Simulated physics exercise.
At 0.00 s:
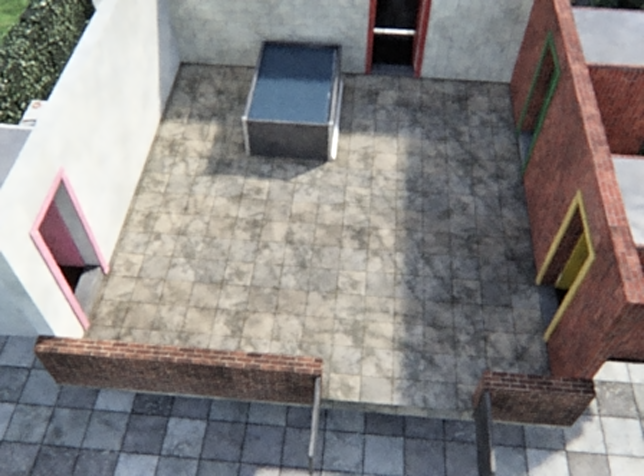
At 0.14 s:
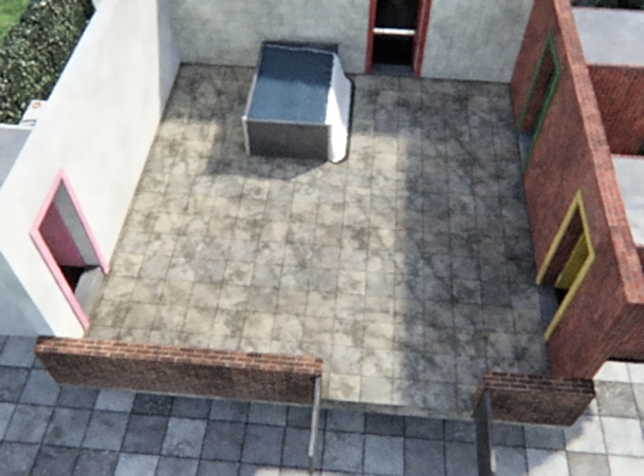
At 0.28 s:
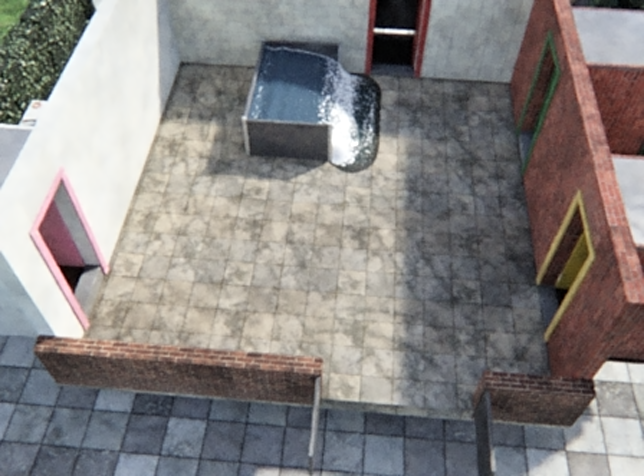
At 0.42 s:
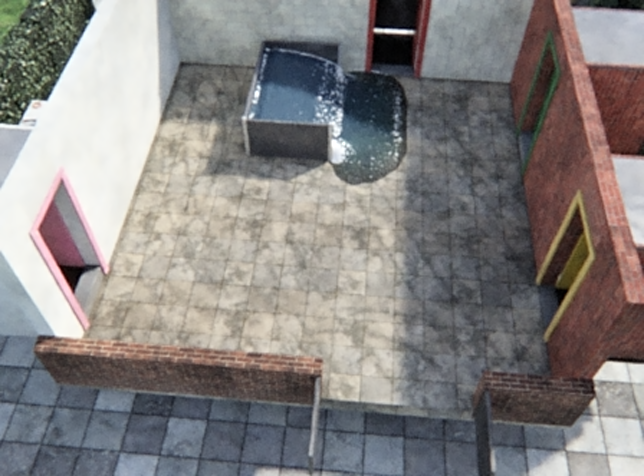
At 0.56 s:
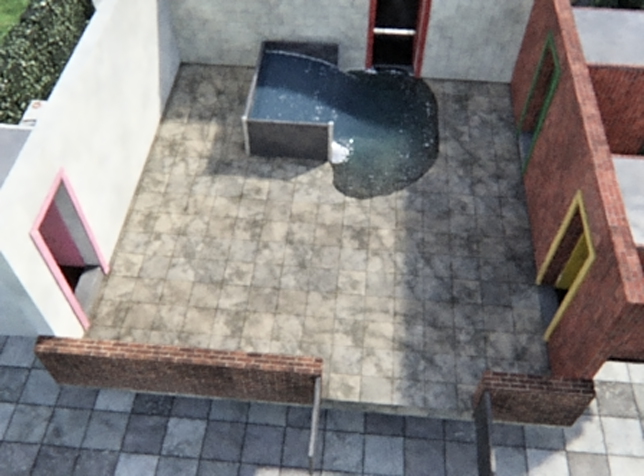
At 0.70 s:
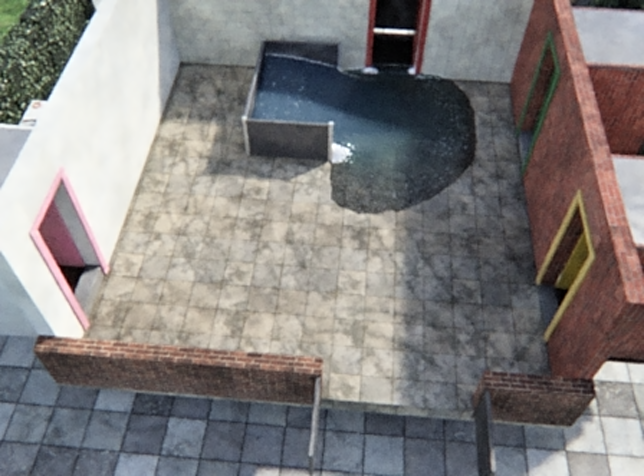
A paved back court, seen from above, lies between pale walls at the left and back and a red brick wall at the right, with low brick walls along the near side. A grey tank of dark water stands near the back, amid pink, red, green and yellow doorways. The tank's right side opens and water pours out, foaming, then spreads rightward and nearer across the paving in a widening rounded pool as the tank's level drops, while the view stays still.
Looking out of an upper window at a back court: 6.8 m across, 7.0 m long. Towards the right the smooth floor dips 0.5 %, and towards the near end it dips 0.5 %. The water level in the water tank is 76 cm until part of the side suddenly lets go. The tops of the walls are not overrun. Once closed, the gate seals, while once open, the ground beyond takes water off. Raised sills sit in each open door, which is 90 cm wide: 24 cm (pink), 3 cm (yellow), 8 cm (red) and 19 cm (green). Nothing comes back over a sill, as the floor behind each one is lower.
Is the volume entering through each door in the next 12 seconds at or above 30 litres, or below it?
Result: At the pink door it looks set to land under the limit; at the yellow door it looks set to land over the limit; at the red door it looks set to land over the limit; at the green door it looks set to land over the limit.
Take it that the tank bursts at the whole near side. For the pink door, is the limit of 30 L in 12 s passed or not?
Against that limit: Pink below.
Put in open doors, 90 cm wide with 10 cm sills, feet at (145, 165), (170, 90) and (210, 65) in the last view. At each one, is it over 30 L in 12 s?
In turn: Not over, not over, under.
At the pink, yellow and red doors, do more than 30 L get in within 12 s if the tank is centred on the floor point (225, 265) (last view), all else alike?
Result - pink door does not exceed it, yellow door exceeds it, red door does not exceed it.
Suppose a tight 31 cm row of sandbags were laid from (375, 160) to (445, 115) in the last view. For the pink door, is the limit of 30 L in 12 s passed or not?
Measured against that limit, the pink door comes out short of it.
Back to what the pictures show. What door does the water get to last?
That would be the pink door, last of all.
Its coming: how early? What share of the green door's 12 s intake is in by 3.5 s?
I'd say close to 100 percent.
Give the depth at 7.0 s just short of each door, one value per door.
Pink 0 cm, yellow 9 cm, red 6 cm, green 7 cm.
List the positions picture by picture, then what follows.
In the first frame, still water, 76 cm deep, in the water tank at (295, 83).
In the second frame, the front is at (338, 160), 1.2 m from the gap at (334, 105); 0.5 m2 of floor is under water; 76 cm left at the back of the water tank.
In the third frame, water pours out at (334, 108) and has run 1.4 m, to (354, 168); typically 13 cm deep outside, 70 cm at the water tank's back.
In the fourth frame, water pours out at (334, 109) and has run 1.8 m, to (370, 179); typically 12 cm deep outside, 65 cm at the water tank's back.
In the fifth frame, the front is at (407, 182), 2.1 m from the gap at (334, 109); 5.6 m2 of floor is under water; 63 cm left at the back of the water tank.
In the sixth frame, water pours out at (334, 110) and has run 2.7 m, to (466, 162); typically 8 cm deep outside, 56 cm at the water tank's back.
After 1.4 s water covers 30 % of the floor and is deepest (50 cm) near (502, 85); pink door not reached, yellow door not reached, red door 16 cm at the sill, 17 L in, green door 38 cm at the sill, 29 L in.
After 2.2 s water covers 35 % of the floor and is deepest (43 cm) near (502, 85); pink door not reached, yellow door 5 cm at the sill, 0 L in, red door 12 cm at the sill, 39 L in, green door 35 cm at the sill, 105 L in.
After 3.5 s water covers 40 % of the floor and is deepest (24 cm) near (542, 389); pink door not reached, yellow door 8 cm at the sill, 13 L in, red door 11 cm at the sill, 48 L in, green door 20 cm at the sill, 153 L in.
After 7.0 s water covers 70 % of the floor and is deepest (12 cm) near (324, 382); pink door not reached, yellow door 9 cm at the sill, 47 L in, red door 6 cm at the sill, 63 L in, green door 7 cm at the sill, 156 L in.
After 12.0 s water covers 80 % of the floor and is deepest (7 cm) near (75, 361); pink door 5 cm at the sill, 0 L in, yellow door 6 cm at the sill, 113 L in, red door 3 cm at the sill, 63 L in, green door 3 cm at the sill, 156 L in.
